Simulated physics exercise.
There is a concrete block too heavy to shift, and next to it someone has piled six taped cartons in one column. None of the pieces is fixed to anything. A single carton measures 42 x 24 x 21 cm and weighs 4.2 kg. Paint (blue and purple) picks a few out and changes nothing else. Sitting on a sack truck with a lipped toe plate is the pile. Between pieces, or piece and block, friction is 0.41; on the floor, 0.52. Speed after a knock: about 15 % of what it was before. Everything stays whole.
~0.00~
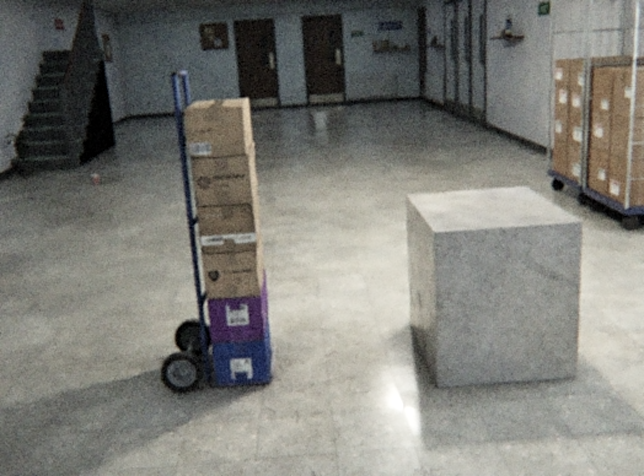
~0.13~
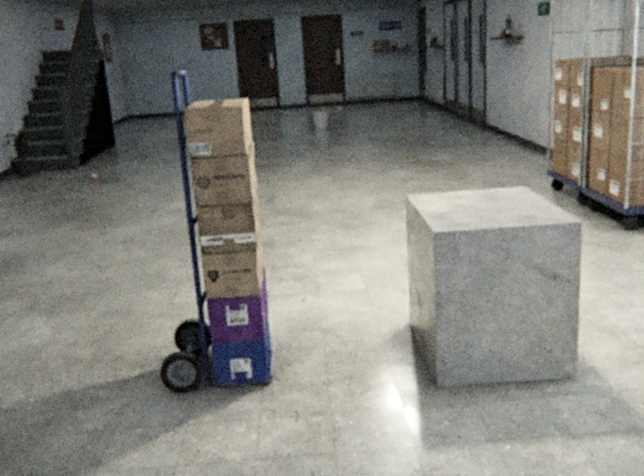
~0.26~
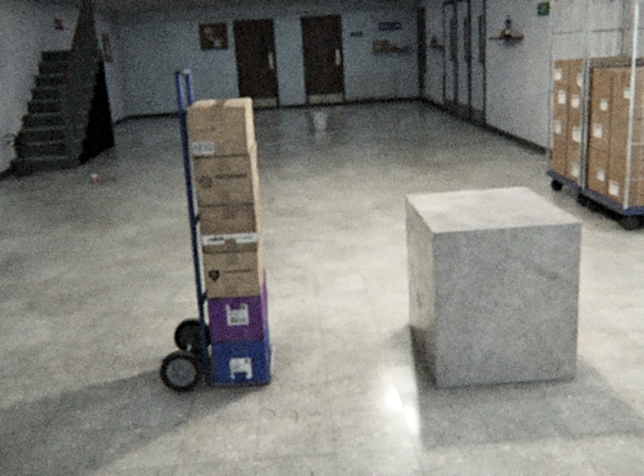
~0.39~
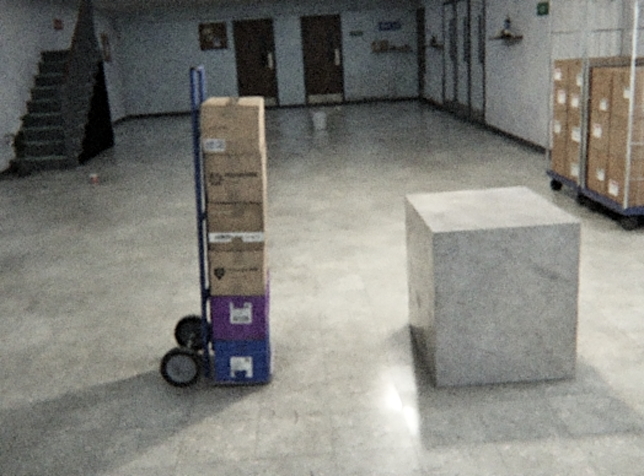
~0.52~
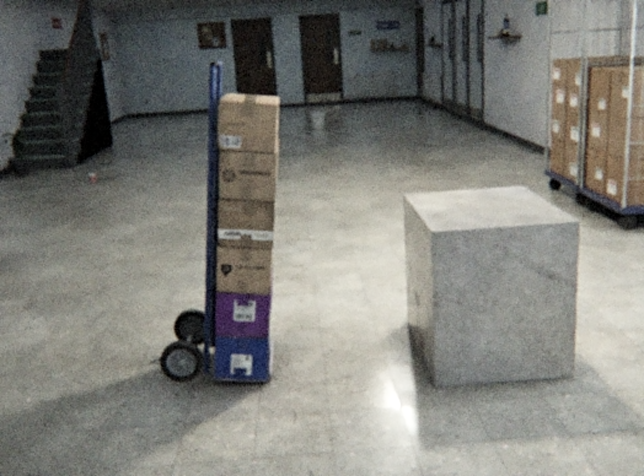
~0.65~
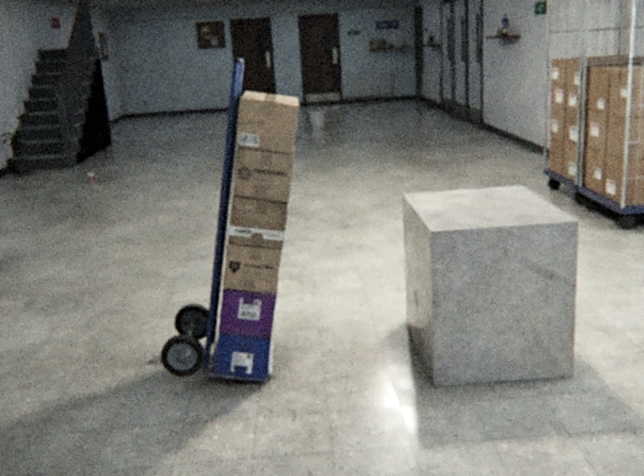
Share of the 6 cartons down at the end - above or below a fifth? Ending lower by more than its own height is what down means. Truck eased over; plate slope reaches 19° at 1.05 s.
Above a fifth.
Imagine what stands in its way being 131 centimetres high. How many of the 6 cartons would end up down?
Result - 0.
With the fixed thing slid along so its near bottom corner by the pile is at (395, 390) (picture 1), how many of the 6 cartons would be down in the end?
That comes to 1.
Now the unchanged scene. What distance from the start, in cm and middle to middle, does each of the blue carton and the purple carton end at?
Blue 10 cm, purple 40 cm.
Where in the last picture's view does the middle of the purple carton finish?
Somewhere around pixel (313, 319).
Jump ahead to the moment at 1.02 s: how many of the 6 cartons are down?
0.
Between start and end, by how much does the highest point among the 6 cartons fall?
Roughly 35 cm.
Around 1.02 s, none of the 6 cartons down, 6 disturbed; purple carton tipped 26°; blue carton tipped 26°.
Around 1.38 s, 2 of the 6 cartons down; purple carton tipped 54°, 8 cm lower; blue carton tipped 54°.
Finally (2.8 s), 4 of the 6 cartons down; purple carton tipped 58°, 11 cm lower; blue carton tipped 56°. That is 67 per cent. Seen by the last camera, middles, purple carton near (313, 319), blue carton near (267, 329).
